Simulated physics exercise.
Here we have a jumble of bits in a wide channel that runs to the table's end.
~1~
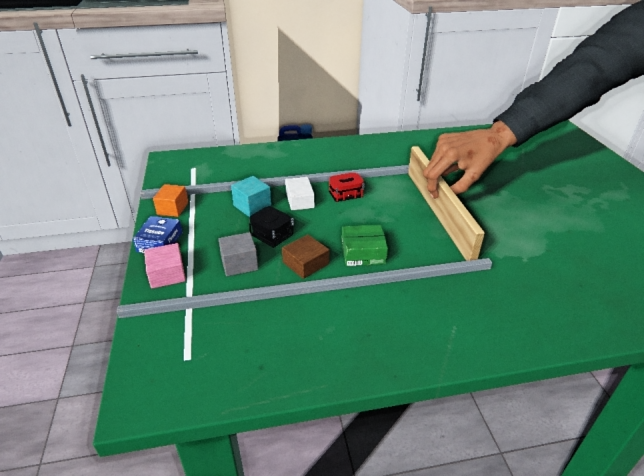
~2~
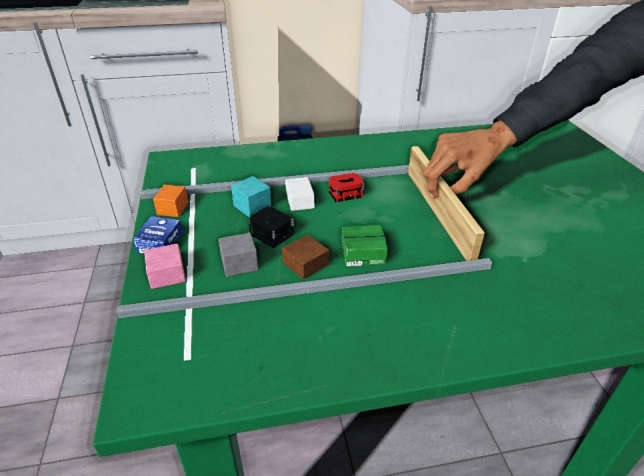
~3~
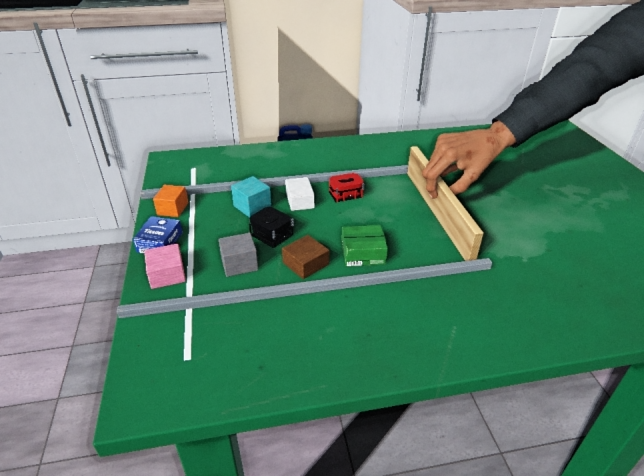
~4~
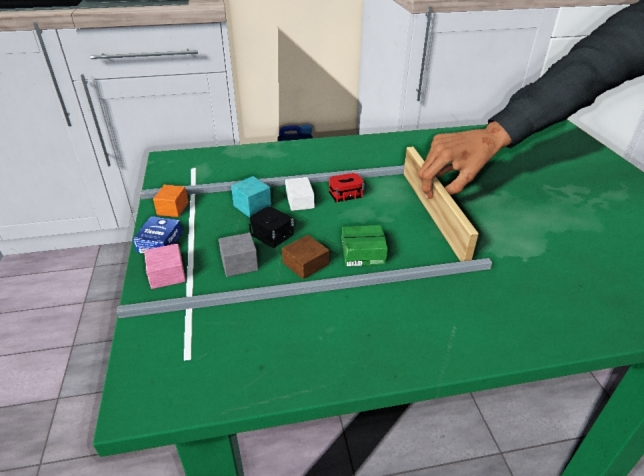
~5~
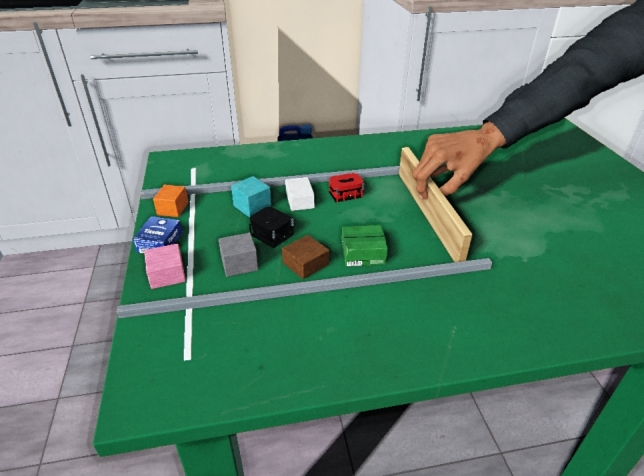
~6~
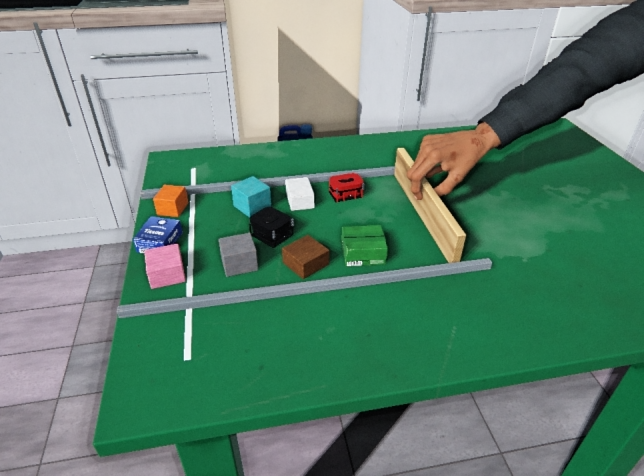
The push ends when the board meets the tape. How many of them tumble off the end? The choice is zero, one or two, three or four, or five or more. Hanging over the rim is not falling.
The number that fall off is three or four.
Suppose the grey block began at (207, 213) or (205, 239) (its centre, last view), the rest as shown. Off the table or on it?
In that order, it holds on; holds on.
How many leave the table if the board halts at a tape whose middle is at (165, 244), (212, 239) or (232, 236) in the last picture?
Try by try, 7, 3 and 2.
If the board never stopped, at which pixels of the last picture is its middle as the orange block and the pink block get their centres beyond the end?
About (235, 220), and (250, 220) for the other.
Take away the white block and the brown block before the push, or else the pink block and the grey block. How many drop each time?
Fallen: 2, and 2 in the other try.
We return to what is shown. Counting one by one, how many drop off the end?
Fallen: 4.
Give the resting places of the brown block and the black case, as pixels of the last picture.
Near (126, 274) and (175, 231).
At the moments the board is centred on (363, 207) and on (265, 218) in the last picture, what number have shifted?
The counts are 2 and 9.
Soon after, none off yet; blue box at rest near (158, 236); pink block at rest near (165, 266); orange block at rest near (171, 201).
In the end, the number that fall off is three or four; gone, turquoise block, grey block, orange block and pink block.
